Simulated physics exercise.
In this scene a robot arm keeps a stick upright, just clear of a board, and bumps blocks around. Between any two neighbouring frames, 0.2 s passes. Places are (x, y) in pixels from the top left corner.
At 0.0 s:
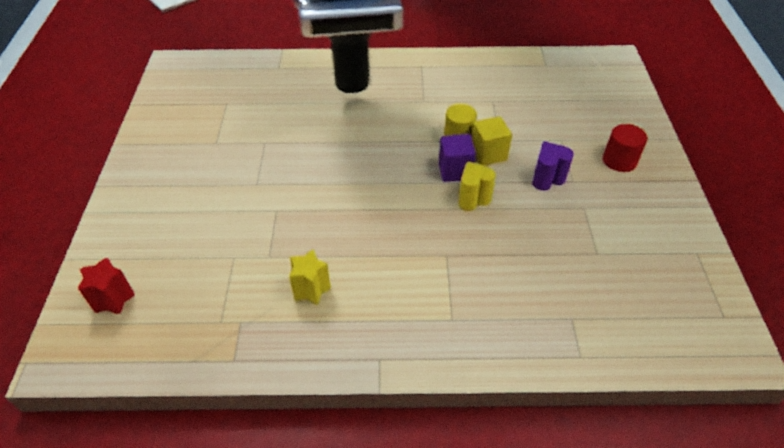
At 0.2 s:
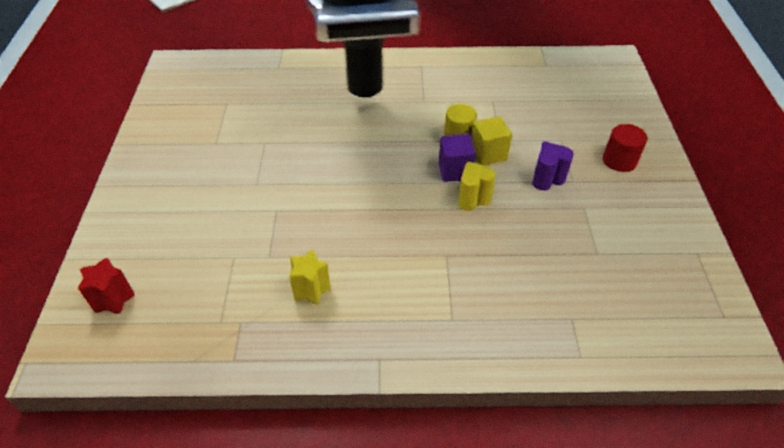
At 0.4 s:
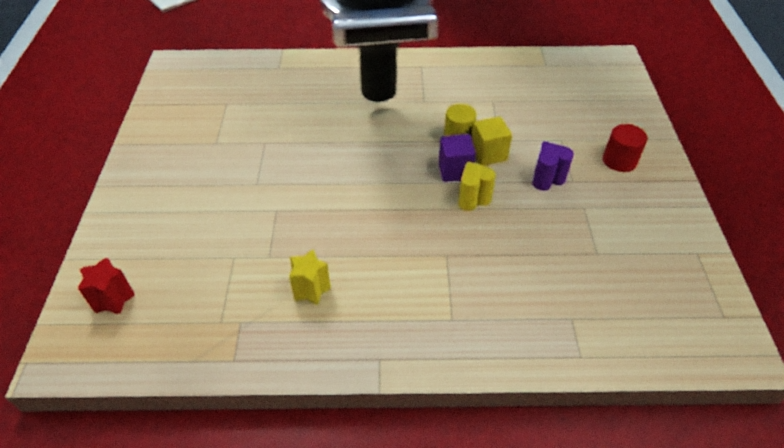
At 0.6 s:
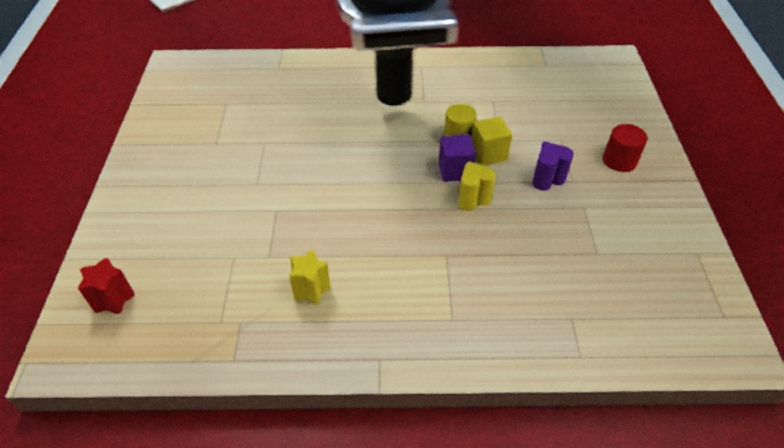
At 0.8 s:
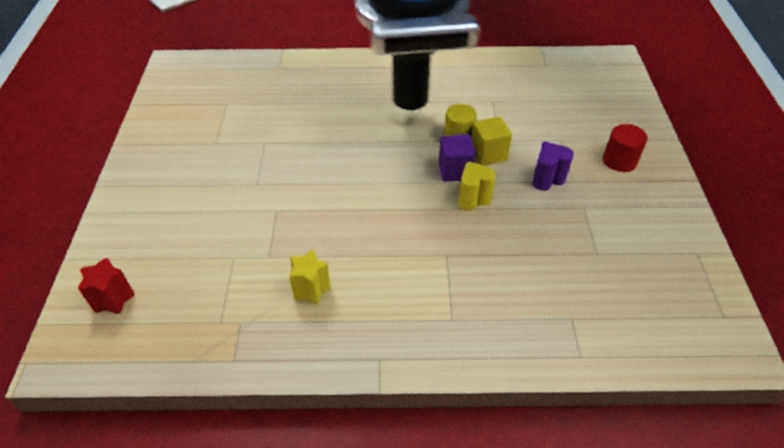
On a pale wooden board set on a red surface, yellow, purple and red blocks sit scattered, several clustered right of centre. A dark stick held by a machine starts near the top, left of the cluster, and glides steadily right and slightly downward, nearing the yellow cylinder while every block stays still.
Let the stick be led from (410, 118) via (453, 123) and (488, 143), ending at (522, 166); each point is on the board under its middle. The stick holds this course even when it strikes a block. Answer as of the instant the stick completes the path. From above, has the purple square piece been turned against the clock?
No, I don't think so.
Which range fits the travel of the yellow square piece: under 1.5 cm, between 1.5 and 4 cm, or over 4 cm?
It goes a long way, over 4 cm.
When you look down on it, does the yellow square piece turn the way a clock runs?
It seems not.
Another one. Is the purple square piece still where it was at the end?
No.
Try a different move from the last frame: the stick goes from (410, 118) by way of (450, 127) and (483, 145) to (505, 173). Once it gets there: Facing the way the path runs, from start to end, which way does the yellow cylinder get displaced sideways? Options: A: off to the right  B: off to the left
I choose A.
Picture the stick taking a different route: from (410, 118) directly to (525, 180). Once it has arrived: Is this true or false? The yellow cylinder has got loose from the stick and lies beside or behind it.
False.
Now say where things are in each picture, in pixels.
Tip of the stick (353, 83), middles of tops, purple square piece (458, 145), yellow cylinder (461, 113), yellow square piece (493, 128), purple heart (554, 153), in the first frame.
Stick (365, 87), nothing pushed, in the second frame.
Stick (379, 91), nothing pushed, in the third frame.
Stick (394, 95), nothing pushed, in the fourth frame.
Stick (411, 99), purple square piece (458, 145), yellow cylinder (461, 113), yellow square piece (493, 128), purple heart (554, 153), in the fifth frame.
On the path given first. One third of the way, stick (455, 104); yellow cylinder (469, 118); yellow square piece (495, 132), turned 20° anticlockwise.
Two thirds of the way, stick (491, 124); purple square piece (459, 151), turned 35° clockwise; yellow cylinder (491, 140); yellow square piece (519, 155), turned 45° anticlockwise.
At the end, stick (526, 147); purple square piece (458, 152), turned 40° clockwise; yellow cylinder (495, 151); yellow square piece (530, 167), turned 80° anticlockwise; purple heart (560, 156).
